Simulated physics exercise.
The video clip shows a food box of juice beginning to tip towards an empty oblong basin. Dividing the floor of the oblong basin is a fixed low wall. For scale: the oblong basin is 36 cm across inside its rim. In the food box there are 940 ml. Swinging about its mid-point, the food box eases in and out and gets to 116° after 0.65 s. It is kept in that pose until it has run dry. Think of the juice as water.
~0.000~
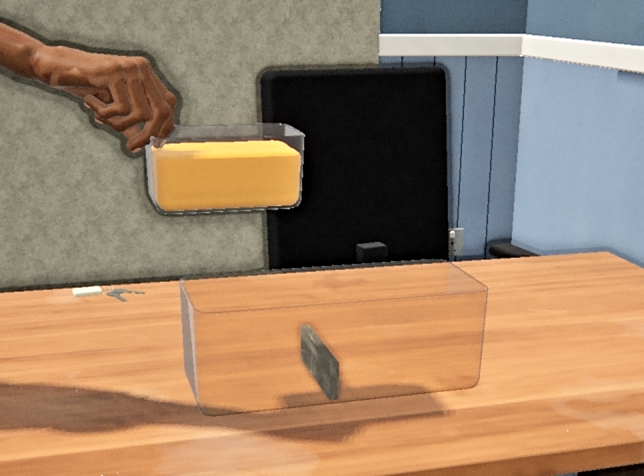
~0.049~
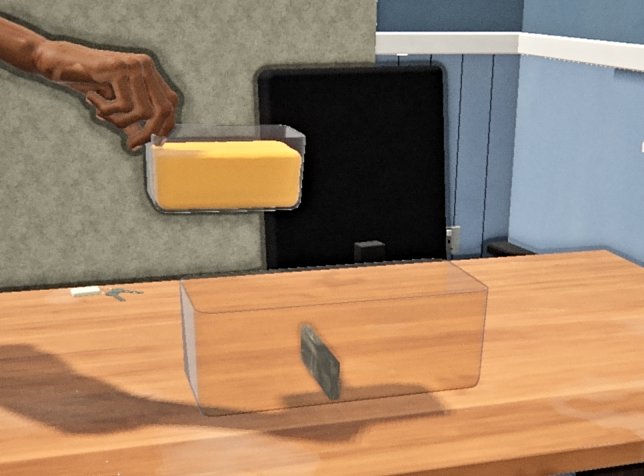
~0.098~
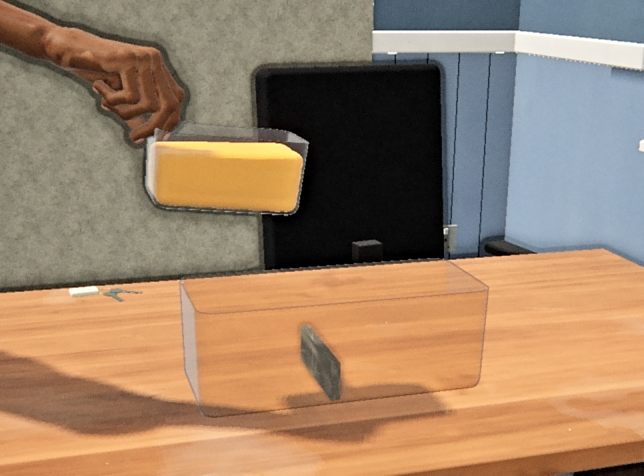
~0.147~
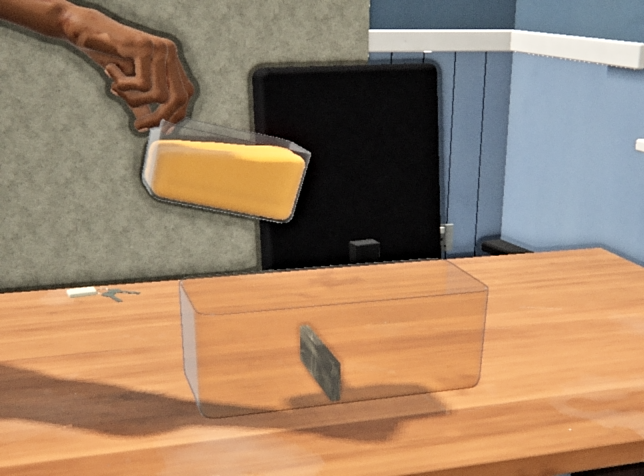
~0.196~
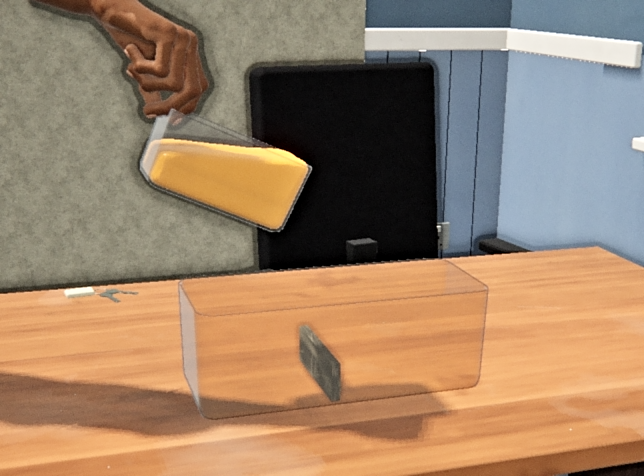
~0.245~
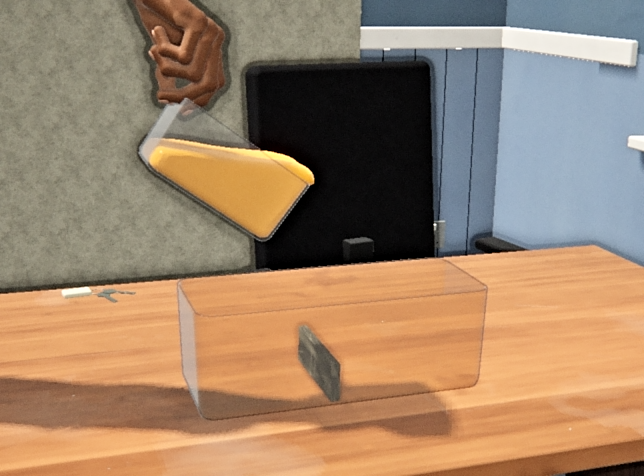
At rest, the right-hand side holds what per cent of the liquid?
It holds some 61 in every hundred.
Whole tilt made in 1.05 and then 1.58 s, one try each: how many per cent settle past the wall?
Some 70 and 70 per cent, in that order.
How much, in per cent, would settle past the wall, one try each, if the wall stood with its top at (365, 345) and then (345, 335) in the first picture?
Around 20 and 30 percent, in that order.
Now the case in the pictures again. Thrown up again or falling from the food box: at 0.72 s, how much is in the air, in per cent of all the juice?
Close to 7 per cent.
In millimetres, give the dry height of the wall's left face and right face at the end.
Left roughly 34 mm; right roughly 26 mm.
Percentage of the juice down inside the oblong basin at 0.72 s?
Reading: Approx. 90 %.
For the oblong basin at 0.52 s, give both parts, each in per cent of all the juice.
About 2 left, about 42 right.
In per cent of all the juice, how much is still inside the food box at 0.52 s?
Portion remaining: Approx. 14 per cent.
After 0.52 s the tilt is 104° and 14 per cent is still to pour, 2 is left of the wall and 43 right of it.
After 0.72 s the tilt is 116° and 1 per cent is still to pour, 29 is left of the wall and 60 right of it.
After 0.92 s the tilt is 116° and 0 per cent is still to pour, 34 is left of the wall and 61 right of it.
After 1.15 s the tilt is 116° and 0 per cent is still to pour, 35 is left of the wall and 61 right of it.
In the end 35 per cent lies left of the wall, 61 right of it and 4 outside.
